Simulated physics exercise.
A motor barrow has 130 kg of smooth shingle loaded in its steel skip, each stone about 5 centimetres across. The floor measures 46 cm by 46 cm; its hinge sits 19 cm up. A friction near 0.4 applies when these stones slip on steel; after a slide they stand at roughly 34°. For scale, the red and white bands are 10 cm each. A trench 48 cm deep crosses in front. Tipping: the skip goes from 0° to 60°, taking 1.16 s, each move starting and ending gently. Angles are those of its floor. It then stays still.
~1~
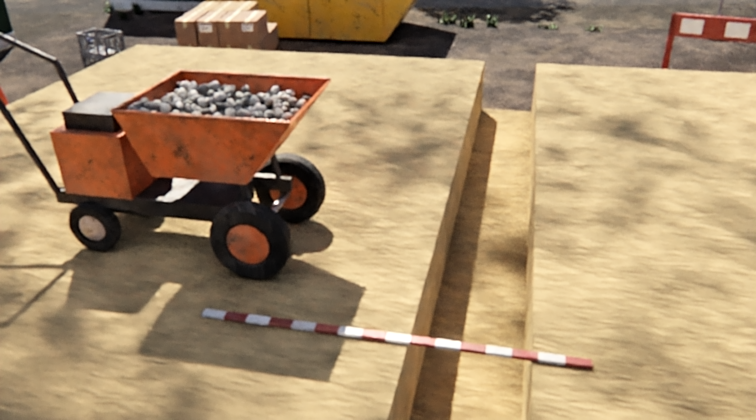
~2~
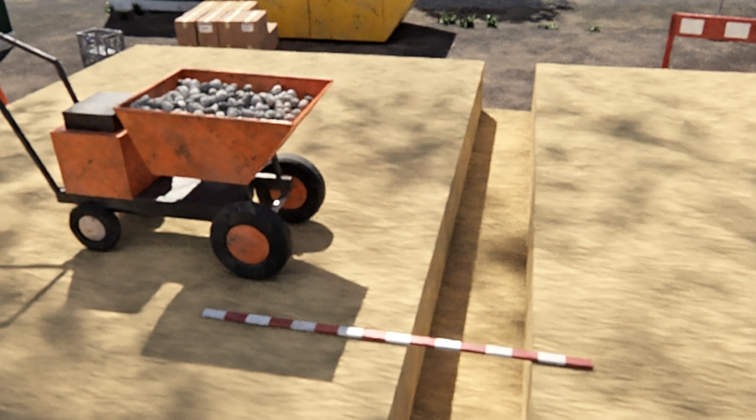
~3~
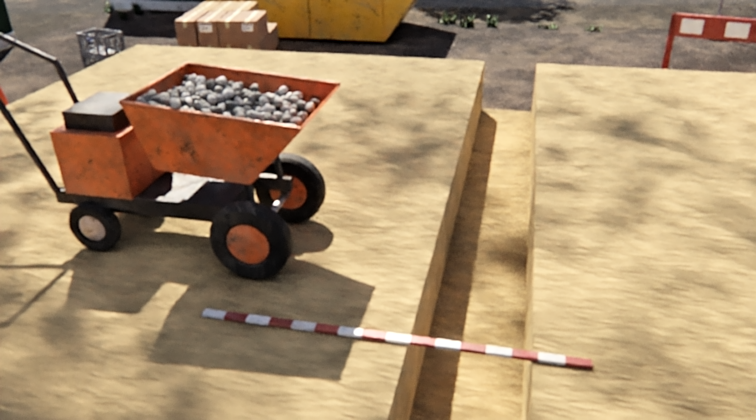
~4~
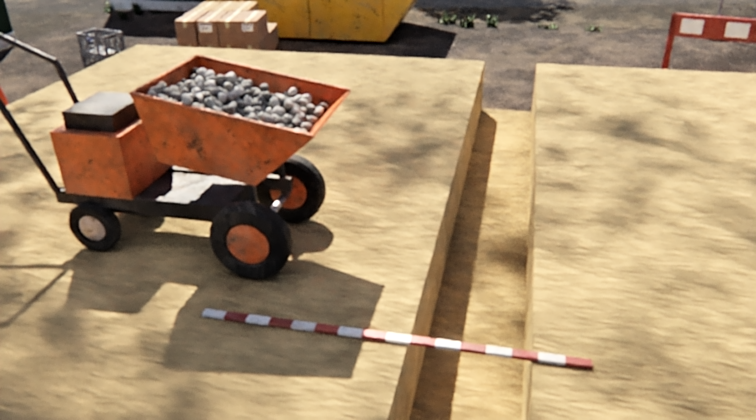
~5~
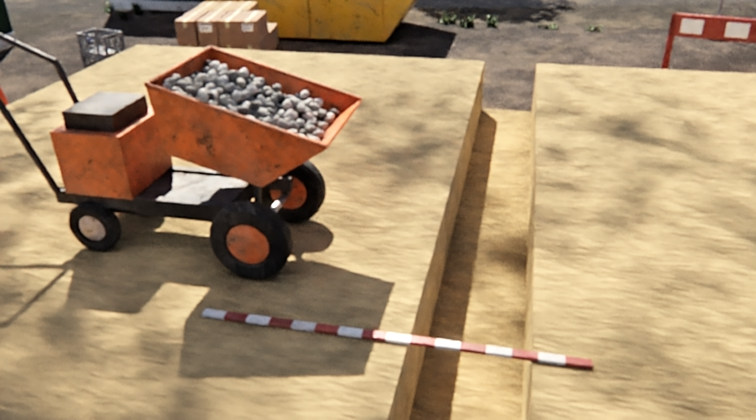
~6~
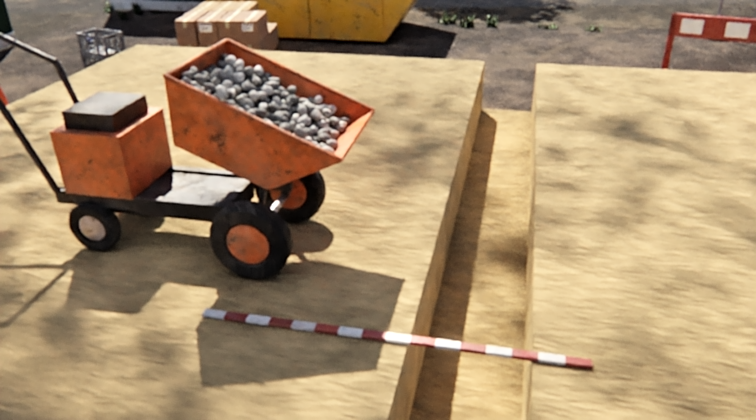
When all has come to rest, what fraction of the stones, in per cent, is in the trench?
At the end about 73 per cent of the stones are there.
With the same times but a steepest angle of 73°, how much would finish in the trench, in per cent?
It would come to about 90 percent.
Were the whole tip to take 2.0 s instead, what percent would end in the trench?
It would come to roughly 70 per cent.
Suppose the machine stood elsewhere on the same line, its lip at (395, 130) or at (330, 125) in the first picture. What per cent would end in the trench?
Near 55 and near 85 percent.
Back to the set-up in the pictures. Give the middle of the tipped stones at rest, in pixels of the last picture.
I'd point somewhere around (468, 337).
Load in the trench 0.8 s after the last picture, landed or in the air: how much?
Some 15 per cent of the load by that point.
Then, 0.4 s after the last picture the floor is at 51°, 100 % in the skip; the foremost stones are at (380, 192).
Then, 0.8 s after the last picture the floor is at 60°, 77 % in the skip, 8 % short of the trench, 15 % in the trench; the foremost stones are at (479, 312).
Then, 1.1 s after the last picture the floor is at 60°, 51 % in the skip, 8 % short of the trench, 41 % in the trench; the foremost stones are at (520, 348).
Then, 3.1 s after the last picture the floor is at 60°, 13 % in the skip, 14 % short of the trench, 73 % in the trench; the foremost stones are at (521, 346).
